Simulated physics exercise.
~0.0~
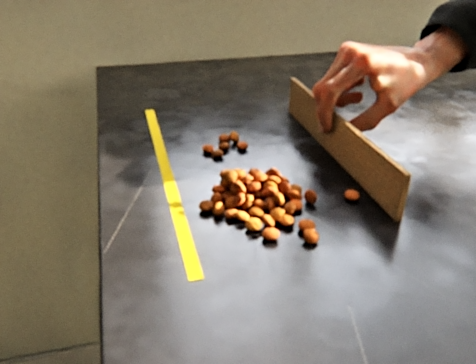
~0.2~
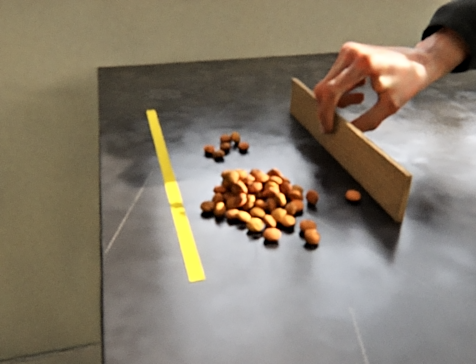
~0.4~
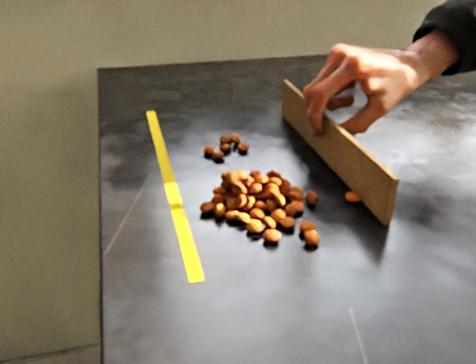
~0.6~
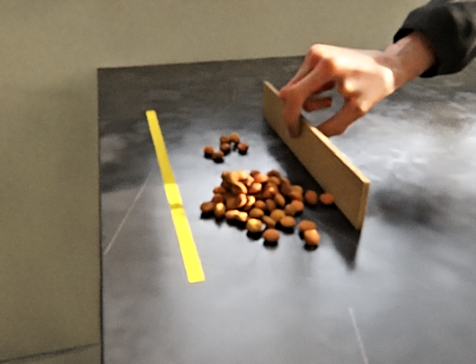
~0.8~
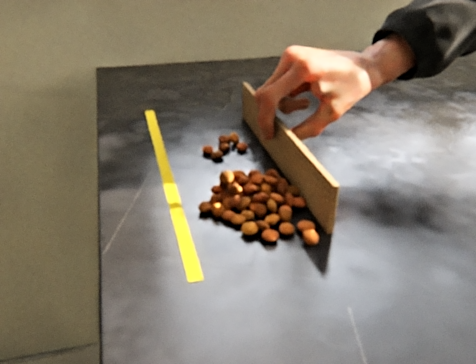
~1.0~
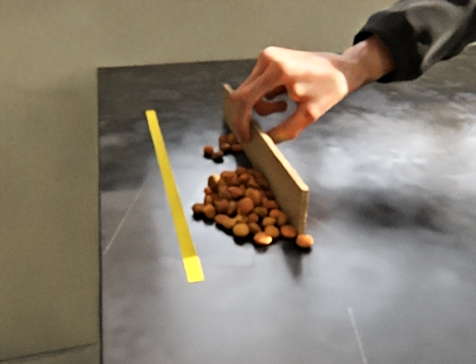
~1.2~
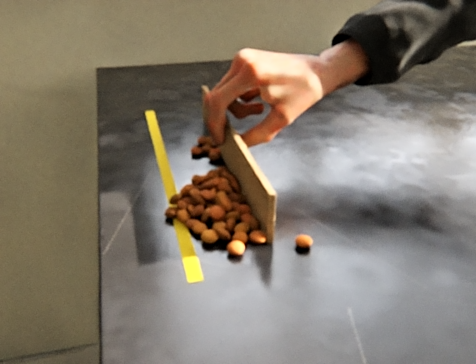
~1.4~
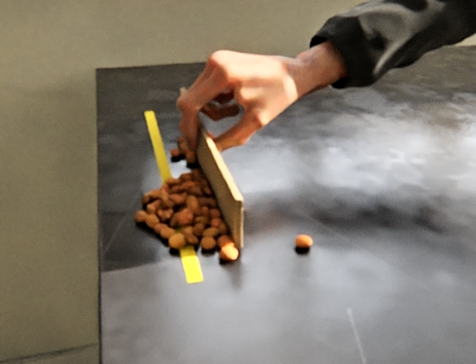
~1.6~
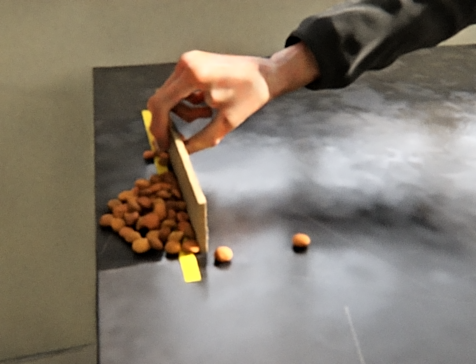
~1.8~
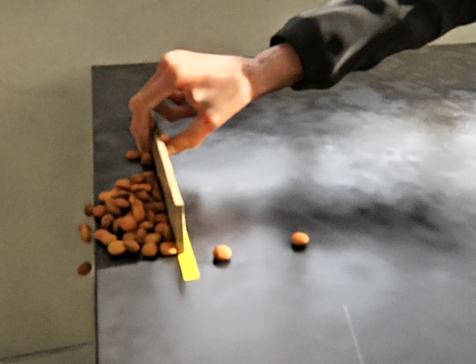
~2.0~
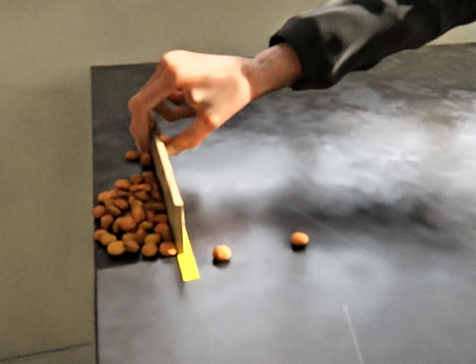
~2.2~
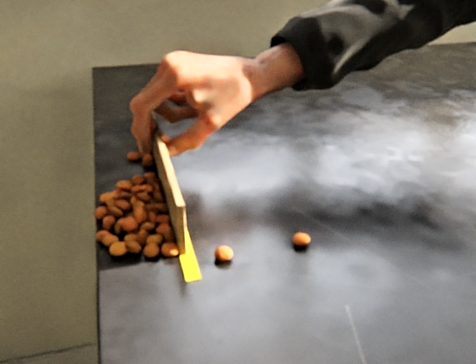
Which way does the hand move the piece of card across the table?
The hand moves the card to the left, toward the yellow tape, and then holds it still there.
